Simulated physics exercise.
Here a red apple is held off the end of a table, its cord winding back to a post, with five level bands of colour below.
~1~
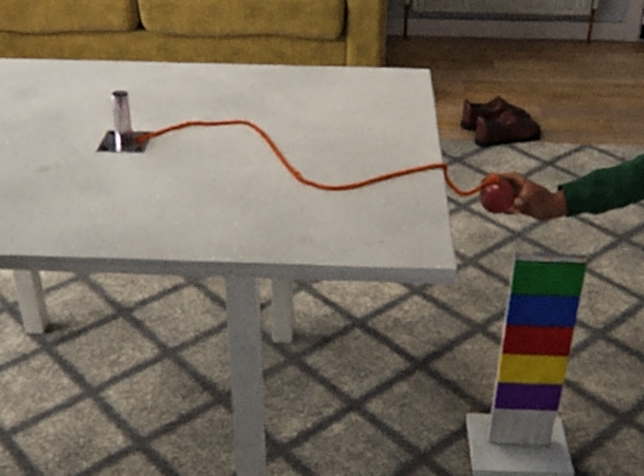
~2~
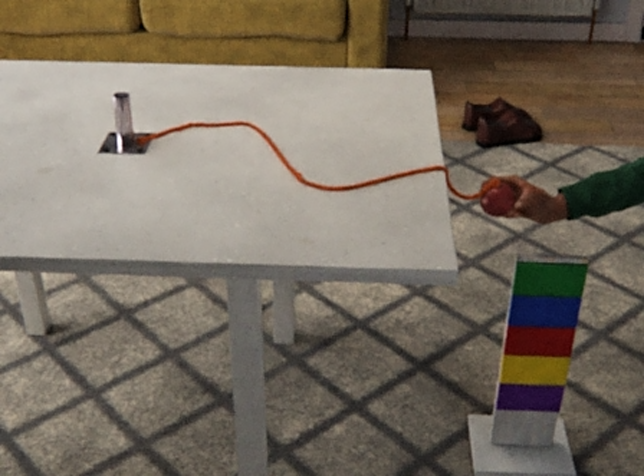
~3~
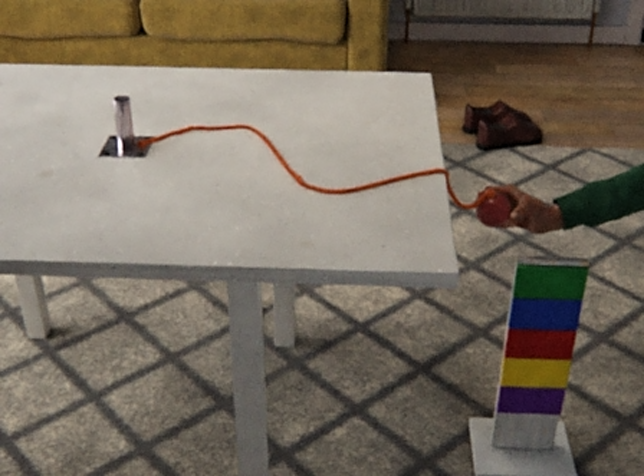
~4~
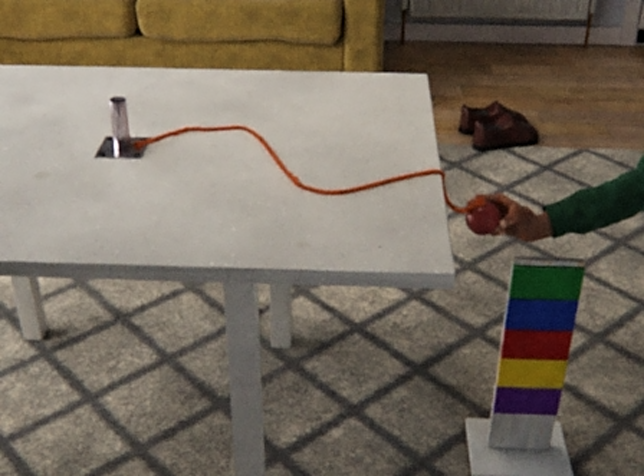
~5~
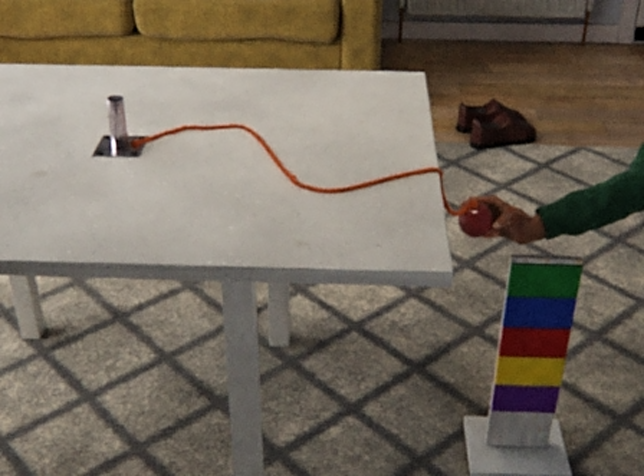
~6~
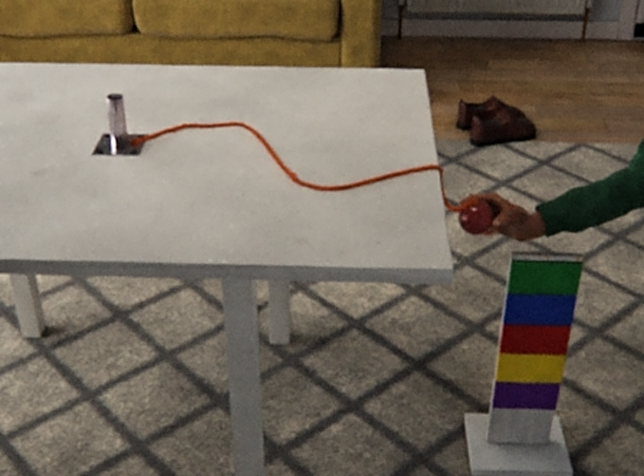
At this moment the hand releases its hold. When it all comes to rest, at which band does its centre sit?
At red.
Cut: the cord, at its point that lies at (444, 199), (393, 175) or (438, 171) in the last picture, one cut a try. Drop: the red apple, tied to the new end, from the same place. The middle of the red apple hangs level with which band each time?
Lab note - try 1: Blue; try 2: Higher than all five; try 3: Green.
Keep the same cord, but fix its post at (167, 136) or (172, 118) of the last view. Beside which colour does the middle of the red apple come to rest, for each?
First try: Yellow; second try: Yellow.
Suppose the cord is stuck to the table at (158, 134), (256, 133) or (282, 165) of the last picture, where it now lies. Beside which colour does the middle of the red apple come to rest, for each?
Red, then blue, then green.
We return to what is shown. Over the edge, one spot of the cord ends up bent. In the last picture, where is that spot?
Look close to (328, 189) - that's the one.
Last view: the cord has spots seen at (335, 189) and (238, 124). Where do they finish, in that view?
At (436, 159), then (262, 145).
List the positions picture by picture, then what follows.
In the first frame, red apple (497, 196); green (548, 280); blue (543, 312); red (538, 342); yellow (533, 370); purple (528, 398).
In the second frame, red apple (497, 200); cord through (175, 129) (250, 125) (285, 162) (340, 189) (427, 170).
In the third frame, red apple (493, 210).
In the fourth frame, red apple (483, 218); cord through (171, 133) (246, 129) (281, 166) (337, 192) (423, 174).
In the fifth frame, red apple (476, 220).
In the sixth frame, red apple (476, 218); cord through (168, 130) (244, 125) (279, 162) (334, 188) (421, 169).
Early on, apple near (457, 336); level with red.
Midway, apple near (397, 312); level with red.
Near the end, apple near (436, 325); level with red.
Finally, apple near (425, 323); level with red. Its middle rests at the red band.
